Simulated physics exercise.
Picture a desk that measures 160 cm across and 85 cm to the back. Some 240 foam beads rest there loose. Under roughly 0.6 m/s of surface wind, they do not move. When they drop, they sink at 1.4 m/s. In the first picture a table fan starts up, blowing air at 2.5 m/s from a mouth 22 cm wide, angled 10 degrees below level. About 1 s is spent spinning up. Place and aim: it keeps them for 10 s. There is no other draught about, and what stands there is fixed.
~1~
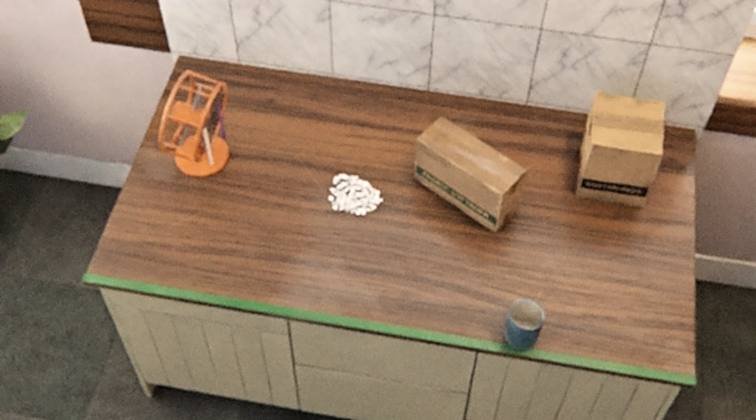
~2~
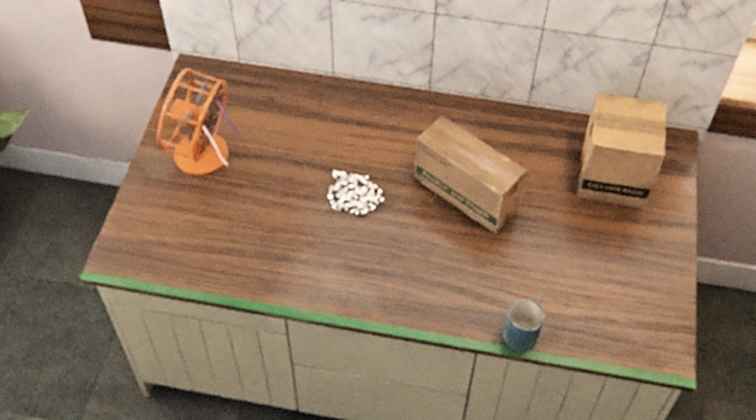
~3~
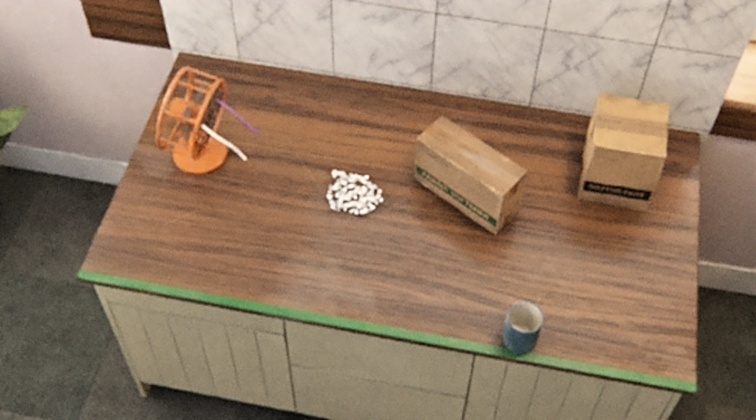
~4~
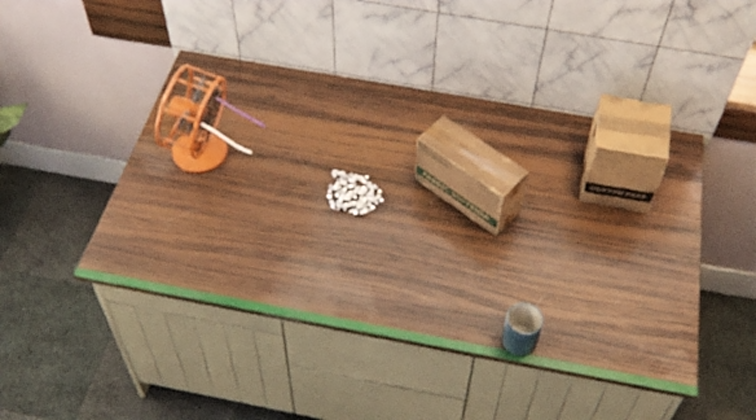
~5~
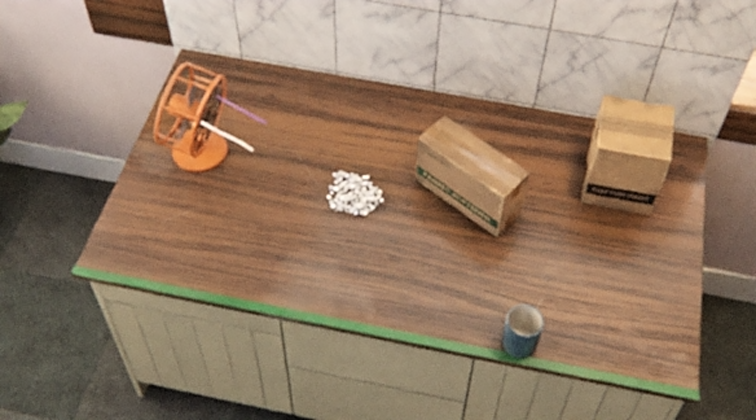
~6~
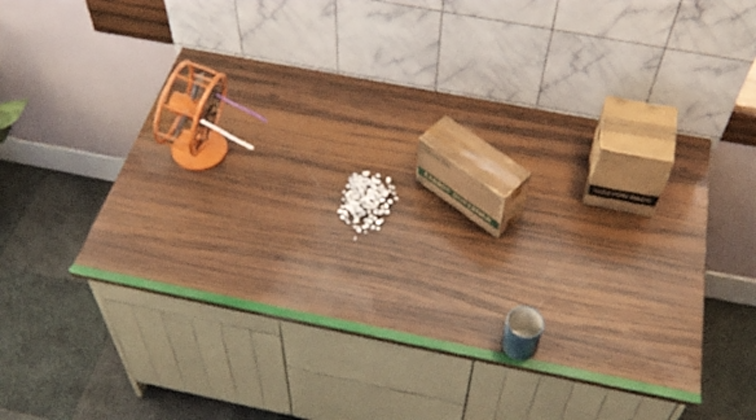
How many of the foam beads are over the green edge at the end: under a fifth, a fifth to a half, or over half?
Most finish beyond the green edge.
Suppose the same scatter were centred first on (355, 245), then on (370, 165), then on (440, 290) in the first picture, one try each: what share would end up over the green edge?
First try near 100 %, second near 2 %, third near 100 %.
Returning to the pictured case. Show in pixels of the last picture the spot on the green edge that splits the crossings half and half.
Roughly at pixel (462, 354).
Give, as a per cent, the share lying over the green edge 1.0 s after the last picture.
70 per cent, roughly.
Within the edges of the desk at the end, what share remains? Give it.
Close to 0 in a hundred are still there.
Then, 1.0 s after the last picture, 50 % are on the move or not yet settled, 70 % are over the green edge.
Then, 2.2 s after the last picture, 5 % are on the move or not yet settled, 71 % are over the green edge.
Then, 4.6 s after the last picture, 0 % are on the move or not yet settled, 71 % are over the green edge.
Then, 9.1 s after the last picture, at the end, 71 % are over the green edge.
